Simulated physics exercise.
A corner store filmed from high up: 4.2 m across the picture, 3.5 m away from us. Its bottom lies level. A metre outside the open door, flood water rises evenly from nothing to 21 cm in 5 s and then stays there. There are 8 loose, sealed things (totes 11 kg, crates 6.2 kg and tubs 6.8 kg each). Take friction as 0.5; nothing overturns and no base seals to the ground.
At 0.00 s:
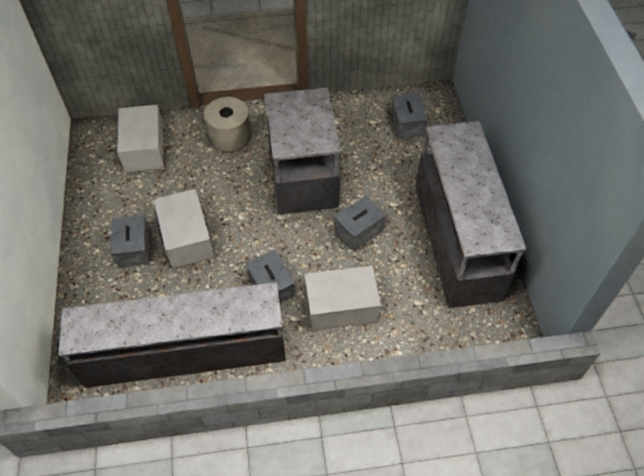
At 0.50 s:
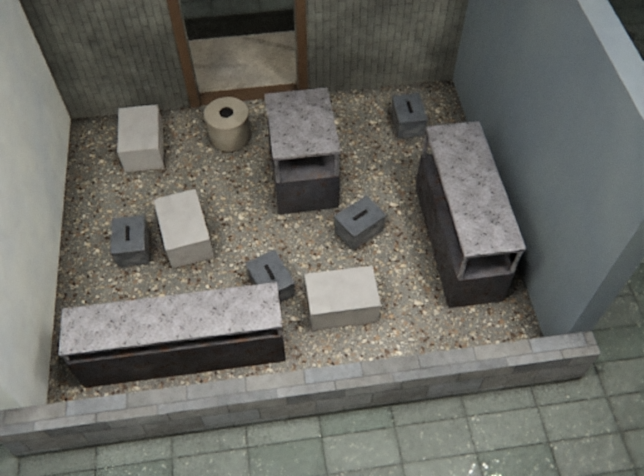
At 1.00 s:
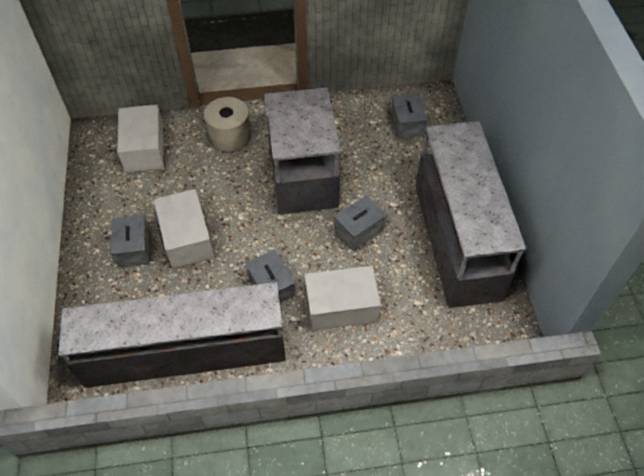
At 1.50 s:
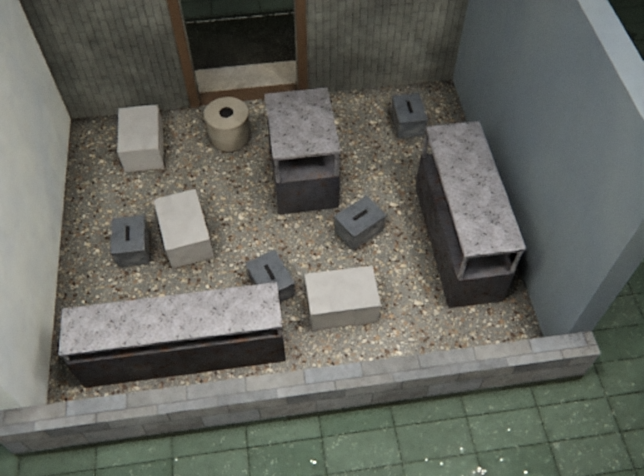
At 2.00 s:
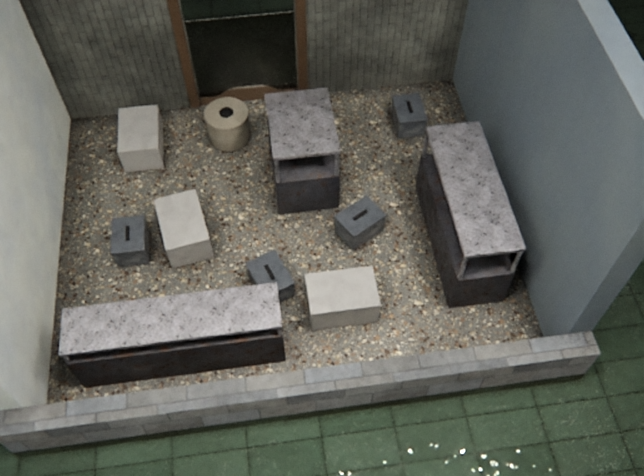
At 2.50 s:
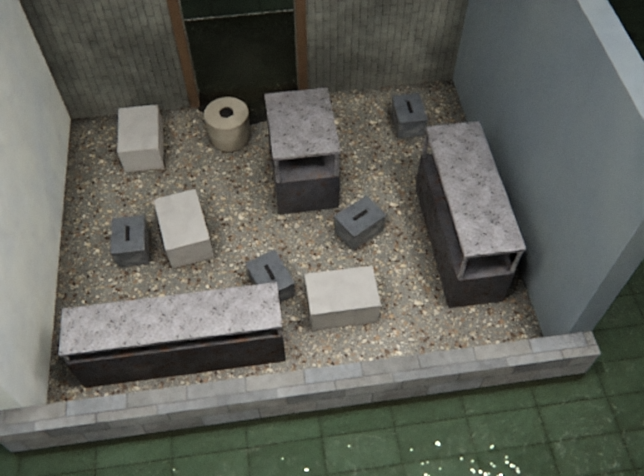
A small corner store with a speckled floor and an open doorway at the back is seen from high up. Pale boxes, small dark grey slotted blocks and a cream cylinder stand among three grey-topped units at the centre, right and lower left. Greenish water spreads over the pale paving outside and deepens in colour, darkening the doorway down to its threshold, while the objects and camera stay still.
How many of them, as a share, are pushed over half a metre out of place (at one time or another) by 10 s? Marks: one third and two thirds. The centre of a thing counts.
Share: Between one and two thirds.
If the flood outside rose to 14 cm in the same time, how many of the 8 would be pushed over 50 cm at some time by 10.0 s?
In that case 2 of them.
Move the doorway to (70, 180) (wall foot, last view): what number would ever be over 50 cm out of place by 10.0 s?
In that case 5 of them.
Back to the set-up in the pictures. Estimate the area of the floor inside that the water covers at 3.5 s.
About 1.5 m2.
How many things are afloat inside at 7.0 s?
I count 2.
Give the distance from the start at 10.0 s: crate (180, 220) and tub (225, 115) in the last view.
In that order: 120 cm, 200 cm.
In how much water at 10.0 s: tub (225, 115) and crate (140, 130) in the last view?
Roughly 12 and 6 cm.
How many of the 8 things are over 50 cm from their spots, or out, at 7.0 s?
2 of them.
After 3.5 s 0 of 8 are over 50 cm from their spots; 0 afloat.
After 4.5 s 1 of 8 are over 50 cm from their spots; 0 afloat.
After 7.0 s 2 of 8 are over 50 cm from their spots; 2 afloat.
After 10.0 s 5 of 8 are over 50 cm from their spots, and 5 have been at some point; 5 afloat.
